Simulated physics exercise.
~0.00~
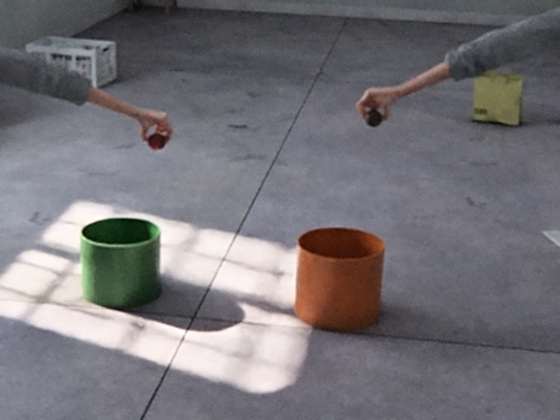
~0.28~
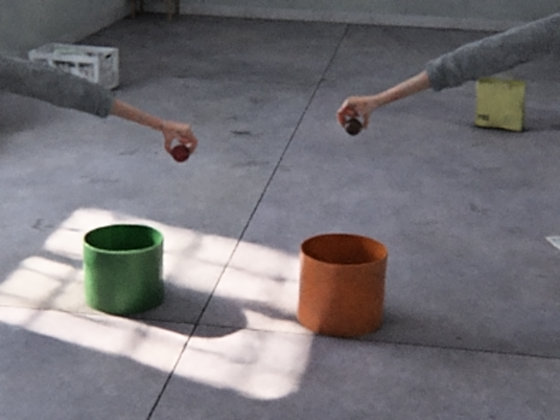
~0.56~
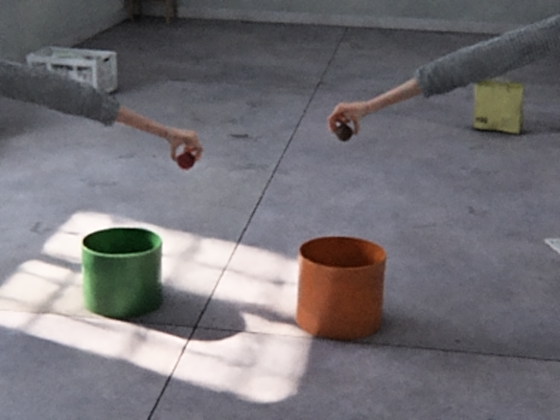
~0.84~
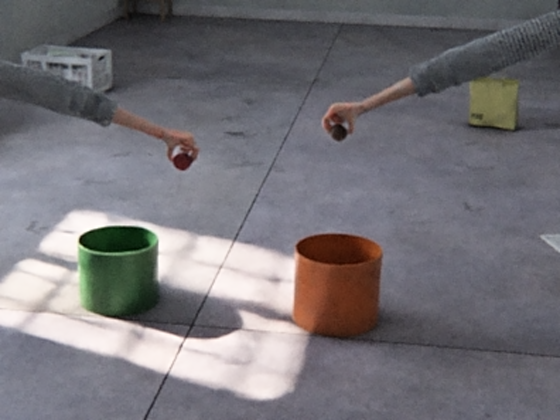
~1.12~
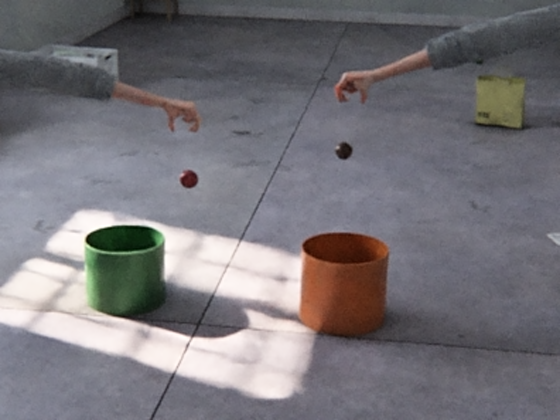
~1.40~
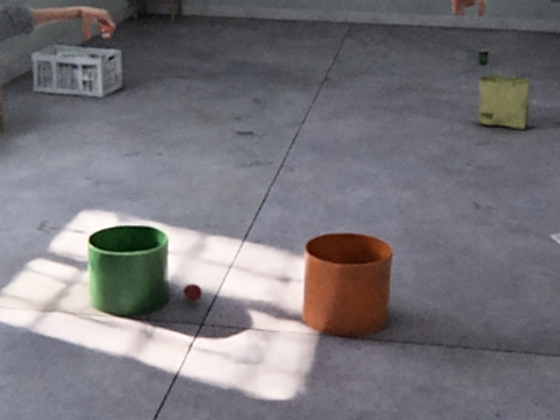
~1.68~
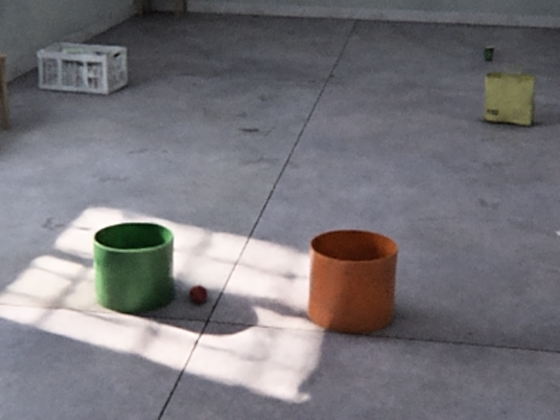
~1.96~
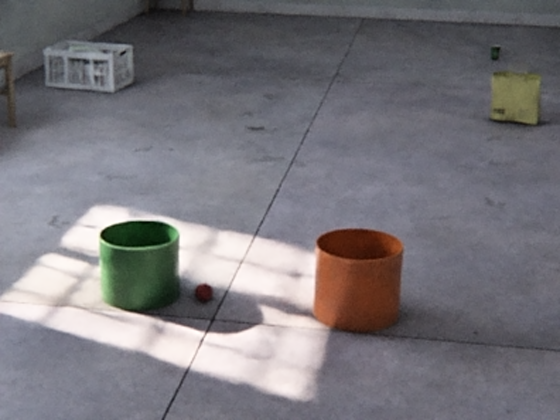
At the start, two hands reach in from opposite sides above a gray floor, the left holding a small red ball-like object and the right a dark one. Below them stand a green bin on the left and an orange bin on the right, partly in a patch of sunlight. The hands move inward toward each other, then hover almost still. Both open, and the two objects fall as the arms draw back. The red one misses and comes to rest on the floor just right of the green bin, while the dark one drops out of sight into the orange bin.
